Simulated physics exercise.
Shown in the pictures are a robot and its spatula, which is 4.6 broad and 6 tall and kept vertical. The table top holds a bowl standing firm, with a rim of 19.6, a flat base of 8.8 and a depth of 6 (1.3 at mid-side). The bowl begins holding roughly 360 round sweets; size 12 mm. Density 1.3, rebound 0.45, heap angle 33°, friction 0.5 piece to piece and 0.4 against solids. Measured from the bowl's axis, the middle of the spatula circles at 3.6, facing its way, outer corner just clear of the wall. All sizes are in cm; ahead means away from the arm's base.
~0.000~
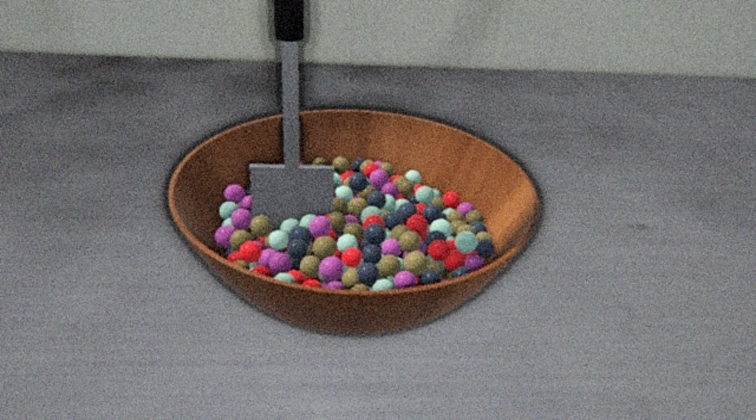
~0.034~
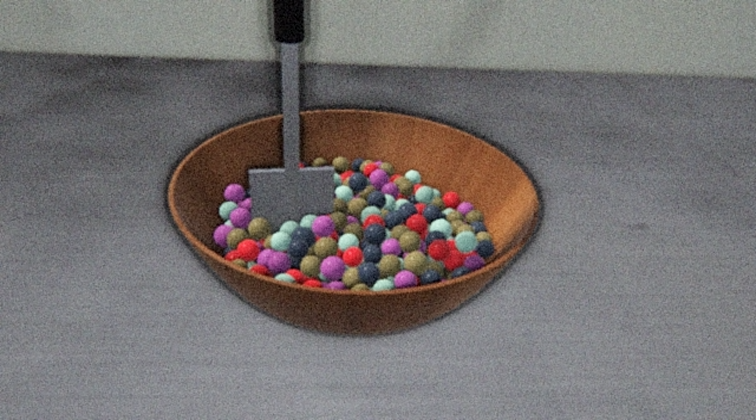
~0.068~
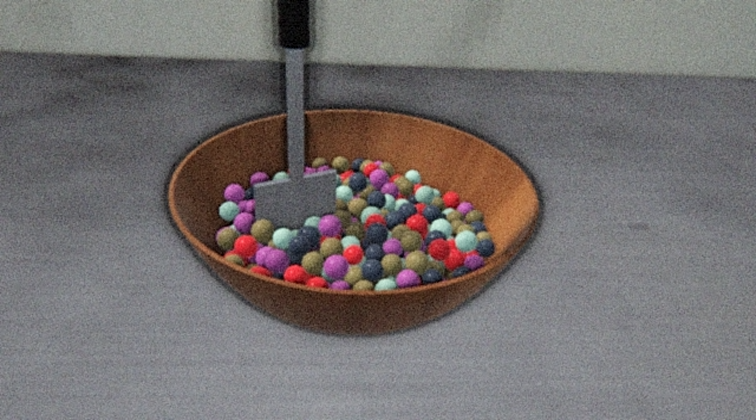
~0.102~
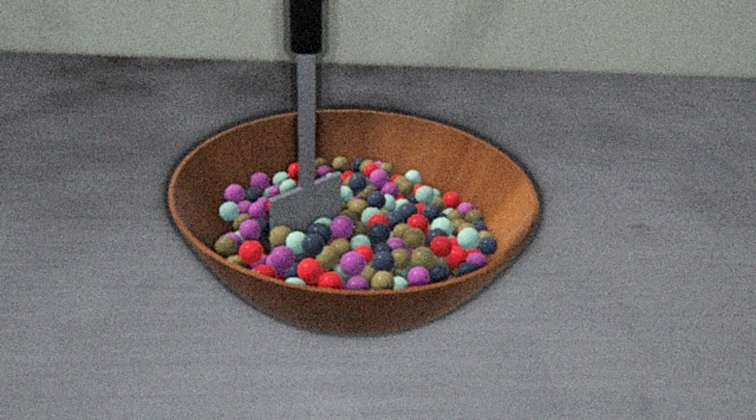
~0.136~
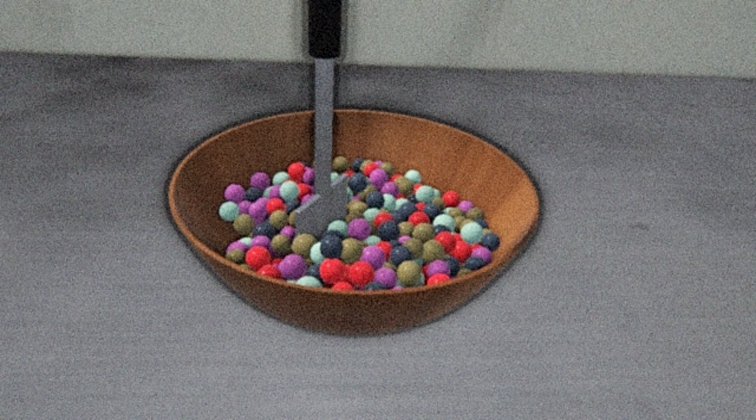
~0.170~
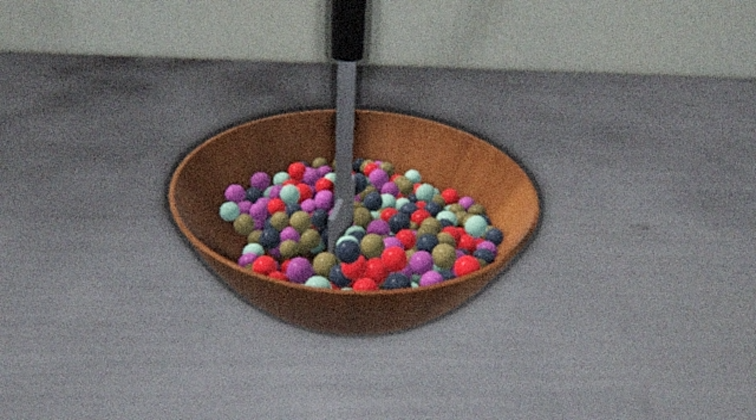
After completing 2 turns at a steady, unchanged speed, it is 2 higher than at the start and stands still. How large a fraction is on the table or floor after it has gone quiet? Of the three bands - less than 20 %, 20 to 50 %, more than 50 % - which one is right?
The right band is less than 20 %.
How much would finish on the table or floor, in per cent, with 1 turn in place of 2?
0 %.
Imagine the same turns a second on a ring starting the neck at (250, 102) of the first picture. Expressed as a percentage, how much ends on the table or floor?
Table or floor share: Near 10 %.
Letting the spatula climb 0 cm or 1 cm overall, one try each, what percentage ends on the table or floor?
Roughly 10 percent, then roughly 5 percent.
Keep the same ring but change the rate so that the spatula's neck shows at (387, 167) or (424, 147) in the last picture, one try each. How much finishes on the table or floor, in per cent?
About 15 and 35 %.
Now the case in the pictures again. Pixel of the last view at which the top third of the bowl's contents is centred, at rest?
Somewhere close to (299, 220).
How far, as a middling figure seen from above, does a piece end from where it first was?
Some 7 centimetres or so.
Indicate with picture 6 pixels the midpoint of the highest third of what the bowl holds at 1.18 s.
The centre is roughly (392, 174).
After 0.67 s, 329° round, highest piece 8 above the table; 355 in the bowl, 8 on the table or floor.
After 1.18 s, 223° round, highest piece 7 above the table; 351 in the bowl, 12 on the table or floor.
After 1.63 s, 0° round, highest piece 6 above the table; 349 in the bowl, 13 on the table or floor, 1 in flight or on the tool.
After 2.33 s, 0° round, highest piece 6 above the table; 349 in the bowl, 14 on the table or floor.
In the end, 349 in the bowl, 14 on the table or floor. That is 4 % on the table or floor.
